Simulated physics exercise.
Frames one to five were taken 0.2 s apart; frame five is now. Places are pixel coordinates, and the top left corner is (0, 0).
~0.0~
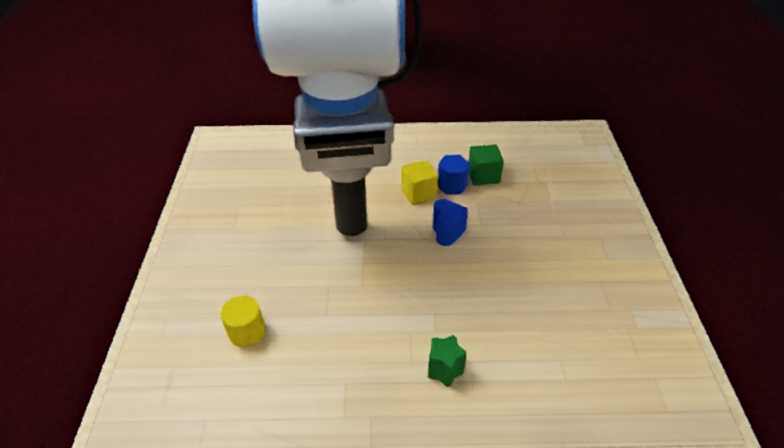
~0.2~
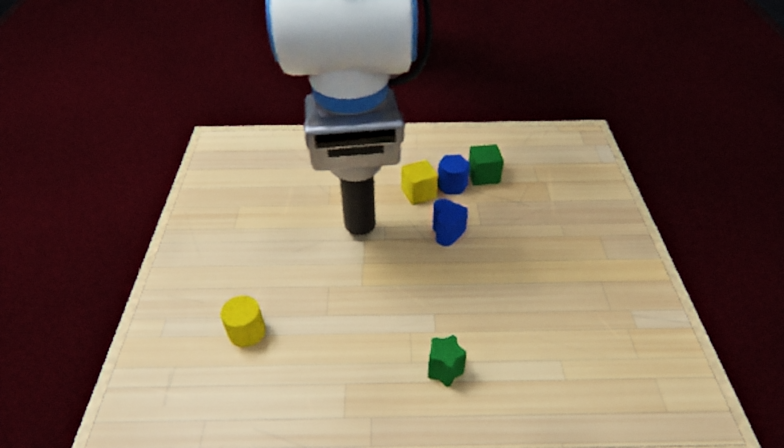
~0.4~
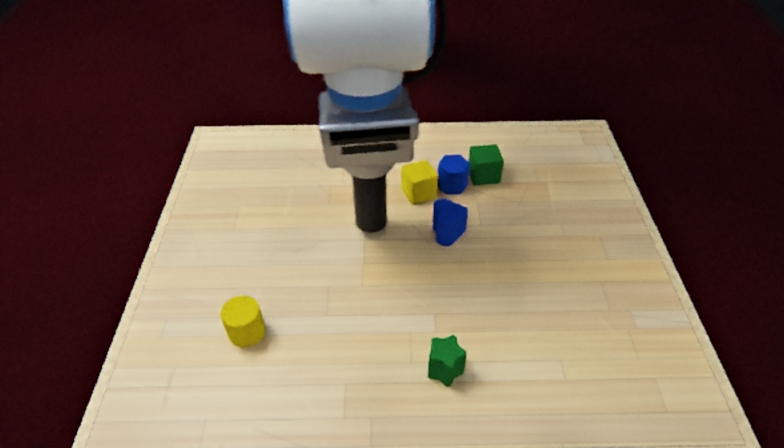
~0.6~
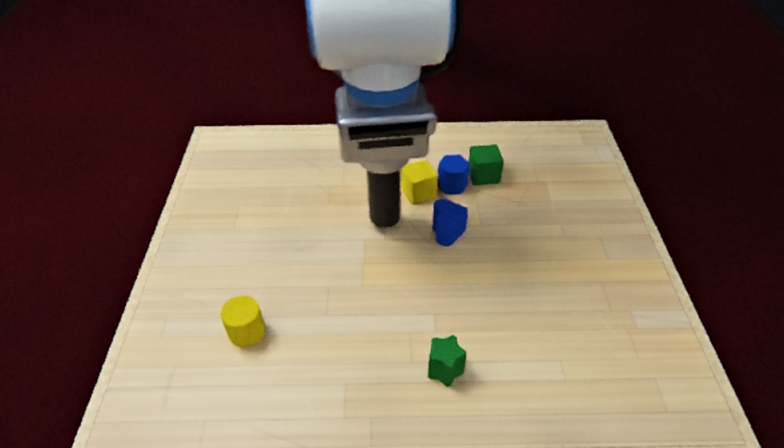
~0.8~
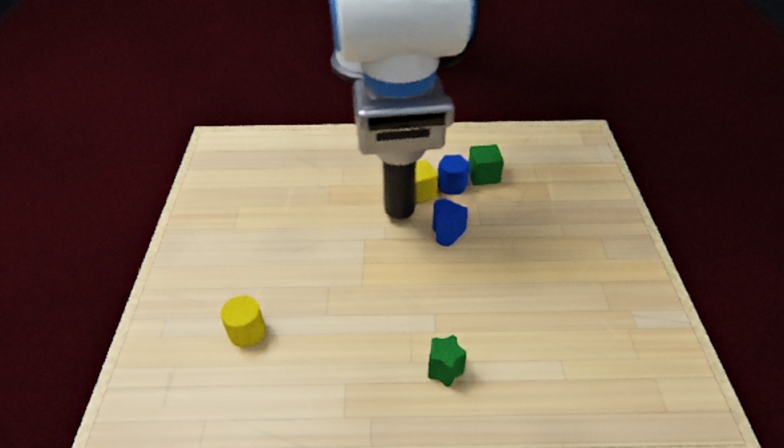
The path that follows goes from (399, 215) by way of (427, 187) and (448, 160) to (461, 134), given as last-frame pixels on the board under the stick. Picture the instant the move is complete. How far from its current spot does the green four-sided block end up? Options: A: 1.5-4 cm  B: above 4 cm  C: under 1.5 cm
It's A.
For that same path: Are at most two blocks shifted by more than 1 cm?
No
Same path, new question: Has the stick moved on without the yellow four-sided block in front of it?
Yes, I think so.
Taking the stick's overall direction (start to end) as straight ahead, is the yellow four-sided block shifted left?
The answer is yes.
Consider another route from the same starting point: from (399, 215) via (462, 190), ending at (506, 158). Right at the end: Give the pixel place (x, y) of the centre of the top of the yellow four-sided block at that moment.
Roughly at (430, 159).
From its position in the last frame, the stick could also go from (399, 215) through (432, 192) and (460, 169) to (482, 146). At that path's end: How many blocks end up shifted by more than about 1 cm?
Total moved: Three or more.
What follows on the original path. One third of the way, stick at (428, 180); yellow four-sided block at (430, 147), turned 55° anticlockwise; blue hexagonal block at (461, 159), turned 35° clockwise.
Two thirds of the way, stick at (448, 154); yellow four-sided block at (433, 124), turned 105° anticlockwise; blue hexagonal block at (473, 151), turned 55° clockwise; green four-sided block at (503, 152), turned 20° clockwise.
At the end, stick at (462, 128); yellow four-sided block at (430, 120), turned 130° anticlockwise; blue heart block not moved; blue hexagonal block at (473, 151), turned 55° clockwise; green four-sided block at (503, 152), turned 20° clockwise.
